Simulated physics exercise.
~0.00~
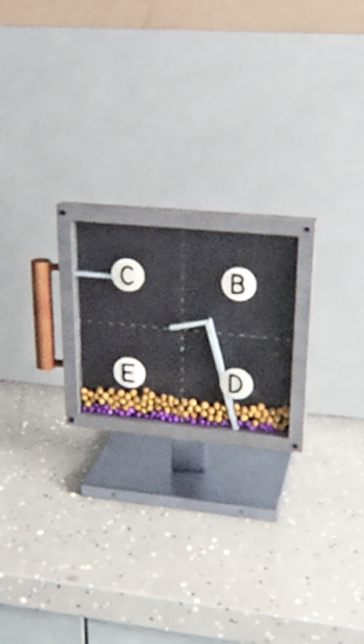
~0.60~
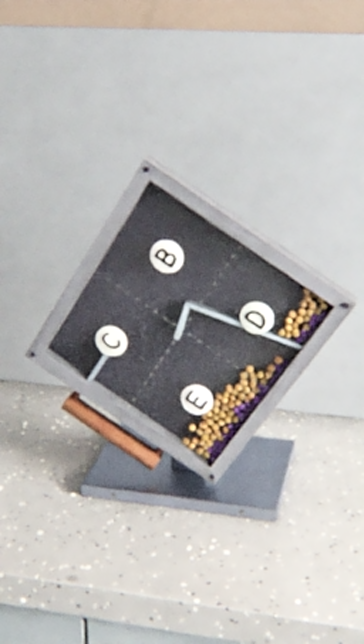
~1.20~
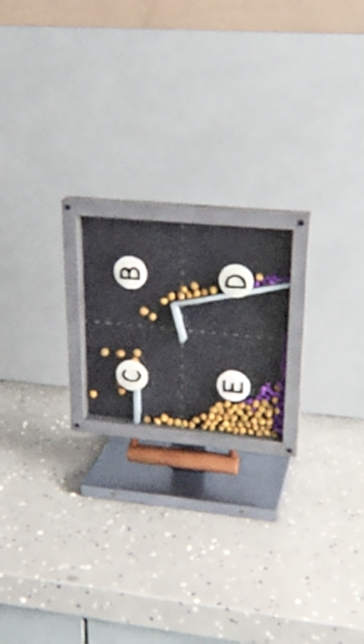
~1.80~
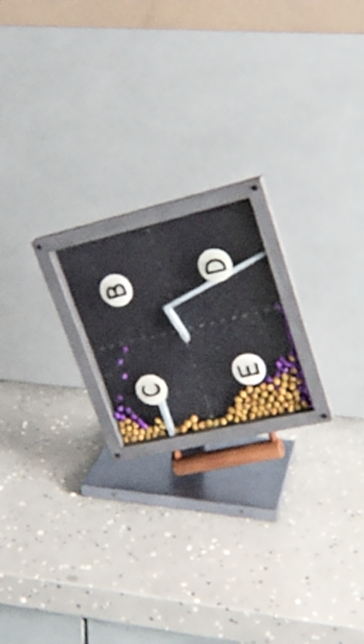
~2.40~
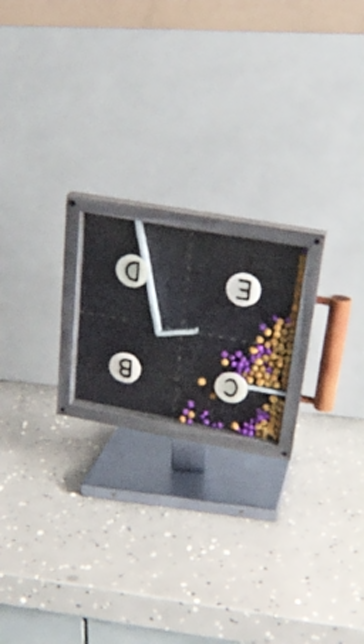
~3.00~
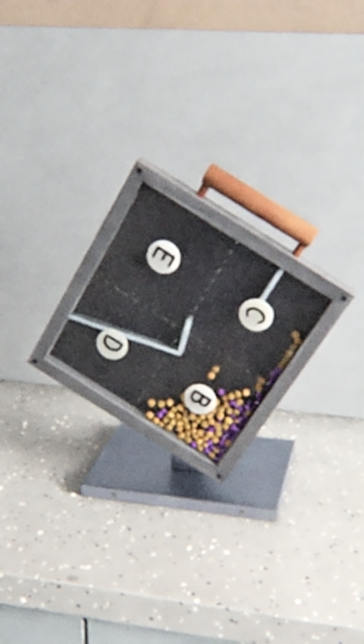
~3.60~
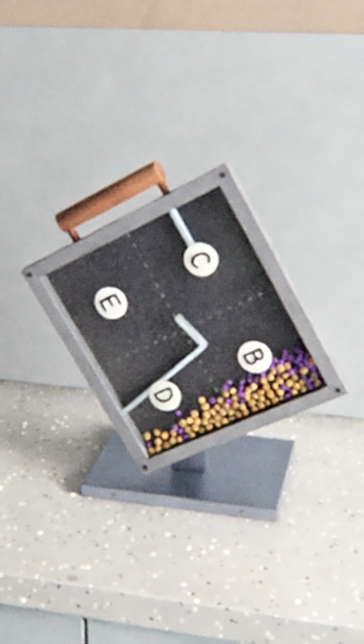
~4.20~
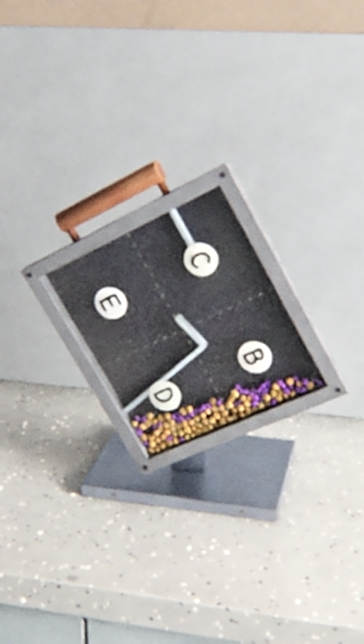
A shallow square box with a grey frame, clear front and dark inside stands upright on a slate-coloured base, seen from the front on a speckled pale countertop against a plain grey-blue wall. Golden and smaller purple beads lie along its bottom, below white discs lettered B, C, D and E, with thin pale bars inside and a wooden handle at left. The box turns anticlockwise a quarter turn, and beads slide and tumble toward E. It turns further the same way, spilling them past C toward B. Finally it rests tilted, handle up, beads settled in a sloping layer beneath D and B.
